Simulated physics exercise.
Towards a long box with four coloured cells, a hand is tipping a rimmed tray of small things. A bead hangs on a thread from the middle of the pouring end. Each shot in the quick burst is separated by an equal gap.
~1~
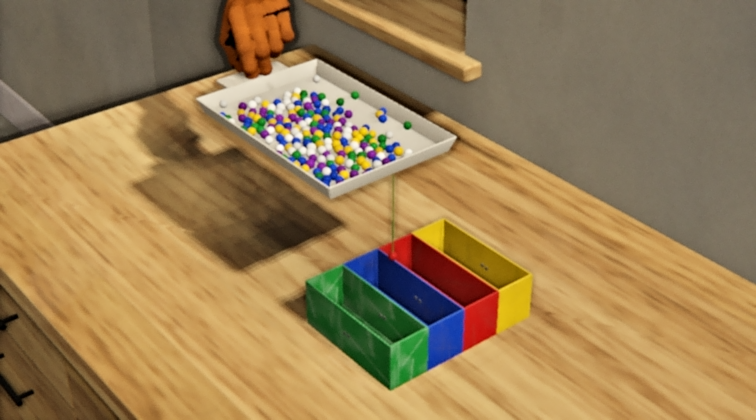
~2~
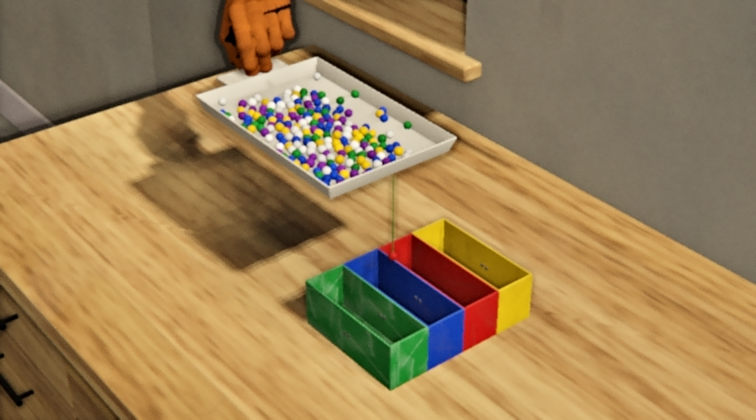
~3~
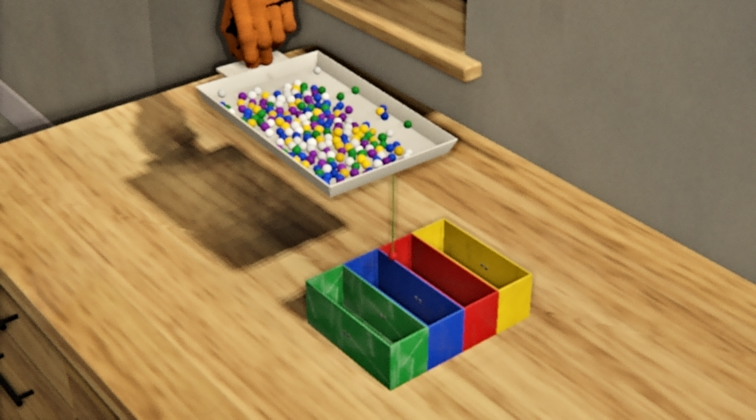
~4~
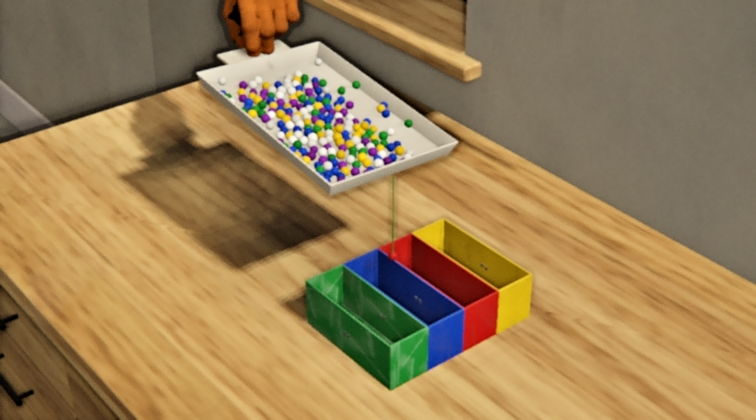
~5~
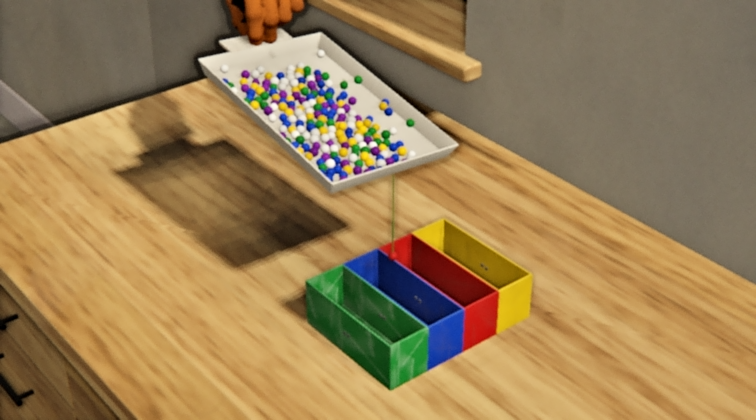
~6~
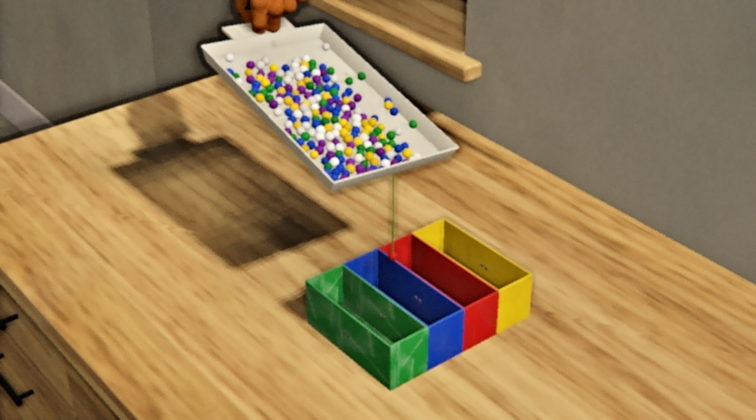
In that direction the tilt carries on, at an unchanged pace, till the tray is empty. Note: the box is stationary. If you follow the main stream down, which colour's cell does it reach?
It reaches the yellow cell.
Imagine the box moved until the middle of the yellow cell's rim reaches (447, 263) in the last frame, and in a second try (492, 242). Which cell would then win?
Taking the two placings in order, you'd get the cell in yellow and then that red cell.
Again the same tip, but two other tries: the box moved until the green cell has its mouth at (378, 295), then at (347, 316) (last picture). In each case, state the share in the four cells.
Result: 90 % and 50 %.
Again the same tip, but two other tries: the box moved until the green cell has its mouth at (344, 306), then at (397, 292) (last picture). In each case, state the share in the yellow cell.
Close to 50 in a hundred, then close to 20 in a hundred.
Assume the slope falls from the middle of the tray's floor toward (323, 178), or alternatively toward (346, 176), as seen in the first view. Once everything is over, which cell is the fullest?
In turn: The cell in green; the green cell.
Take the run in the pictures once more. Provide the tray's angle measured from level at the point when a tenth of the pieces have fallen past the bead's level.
Somewhere near 55°.
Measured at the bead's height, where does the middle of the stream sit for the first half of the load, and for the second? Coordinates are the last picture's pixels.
The early half goes through (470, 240), the late half through (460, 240).
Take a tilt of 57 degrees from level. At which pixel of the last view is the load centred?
The load's middle is around (427, 154).
Soon after the last picture, tray tipped steeply; most on the tray; a small part in the yellow cell; a stray few in the red cell; a stray few in the blue cell; a small part falling or outside the box.
A little later, tray tipped right over; a stray few on the tray; about half in the yellow cell; about a quarter in the red cell; a small part in the blue cell; a stray few in the green cell; about a quarter falling or outside the box.
Later still, tray tipped past a quarter turn; about two thirds in the yellow cell; about a quarter in the red cell; a small part in the blue cell; a stray few in the green cell; a small part falling or outside the box.
By the end, tray tipped past a quarter turn; about two thirds in the yellow cell; about a quarter in the red cell; a small part in the blue cell; a stray few in the green cell; a small part outside the box.
